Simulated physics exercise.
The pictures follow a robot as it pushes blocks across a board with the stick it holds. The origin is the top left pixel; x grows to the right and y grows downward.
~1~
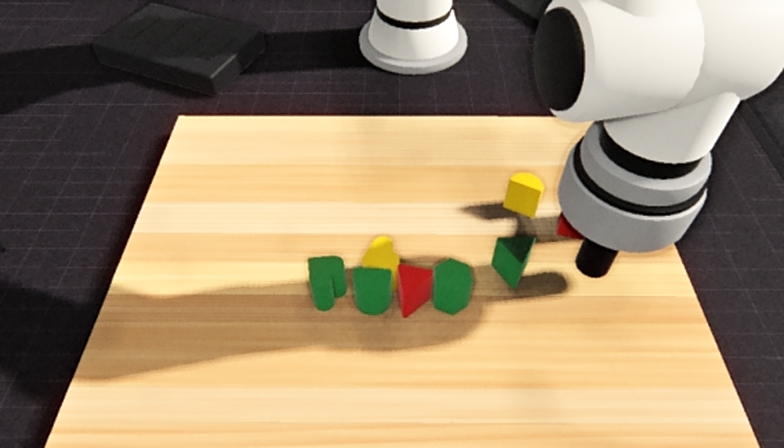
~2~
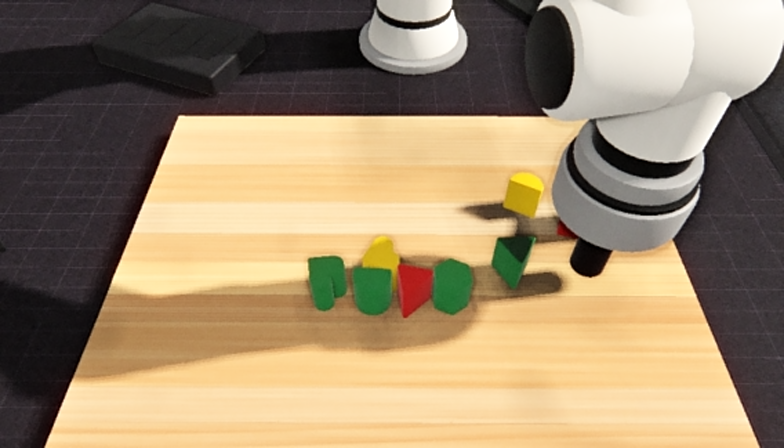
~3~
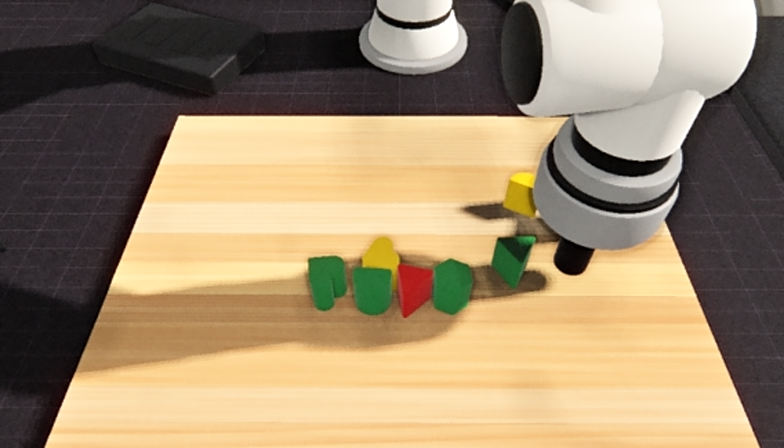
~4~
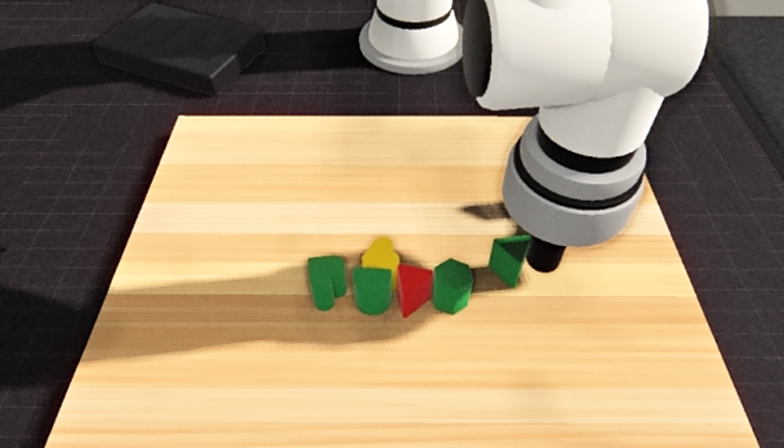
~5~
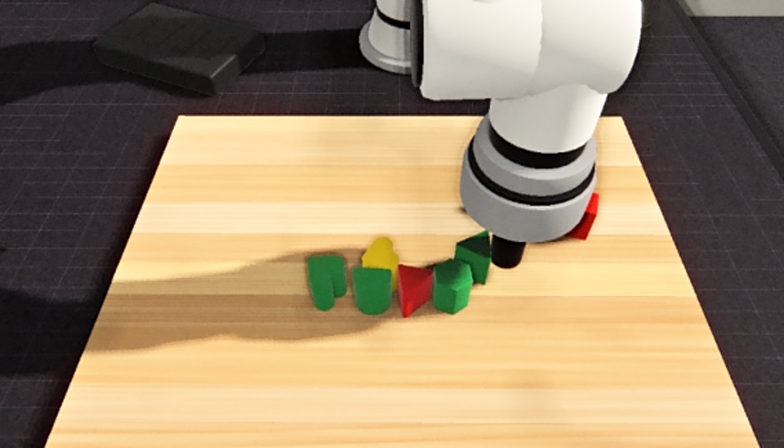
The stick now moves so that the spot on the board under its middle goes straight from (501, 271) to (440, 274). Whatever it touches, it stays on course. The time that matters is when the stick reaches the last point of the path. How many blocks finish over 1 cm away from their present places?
The number is one.
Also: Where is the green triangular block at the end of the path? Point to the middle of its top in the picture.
So, by the moment the path ends, you'll find the top centre of the green triangular block at (413, 246).
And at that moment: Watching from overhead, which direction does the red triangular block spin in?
It makes a clockwise turn.
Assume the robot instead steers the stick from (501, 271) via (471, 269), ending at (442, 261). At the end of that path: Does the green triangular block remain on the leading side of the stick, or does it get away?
The green triangular block won't leave the front of the stick.
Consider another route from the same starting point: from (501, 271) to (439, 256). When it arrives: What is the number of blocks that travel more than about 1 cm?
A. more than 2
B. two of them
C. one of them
Answer: C.
The first path, step by step. Halfway along, stick at (472, 258); green triangular block at (444, 244).
At the end, stick at (441, 260); yellow heart block unmoved; red triangular block at (407, 279), turned 20° clockwise; green hexagonal block at (449, 277), turned 25° anticlockwise; green triangular block at (413, 246).
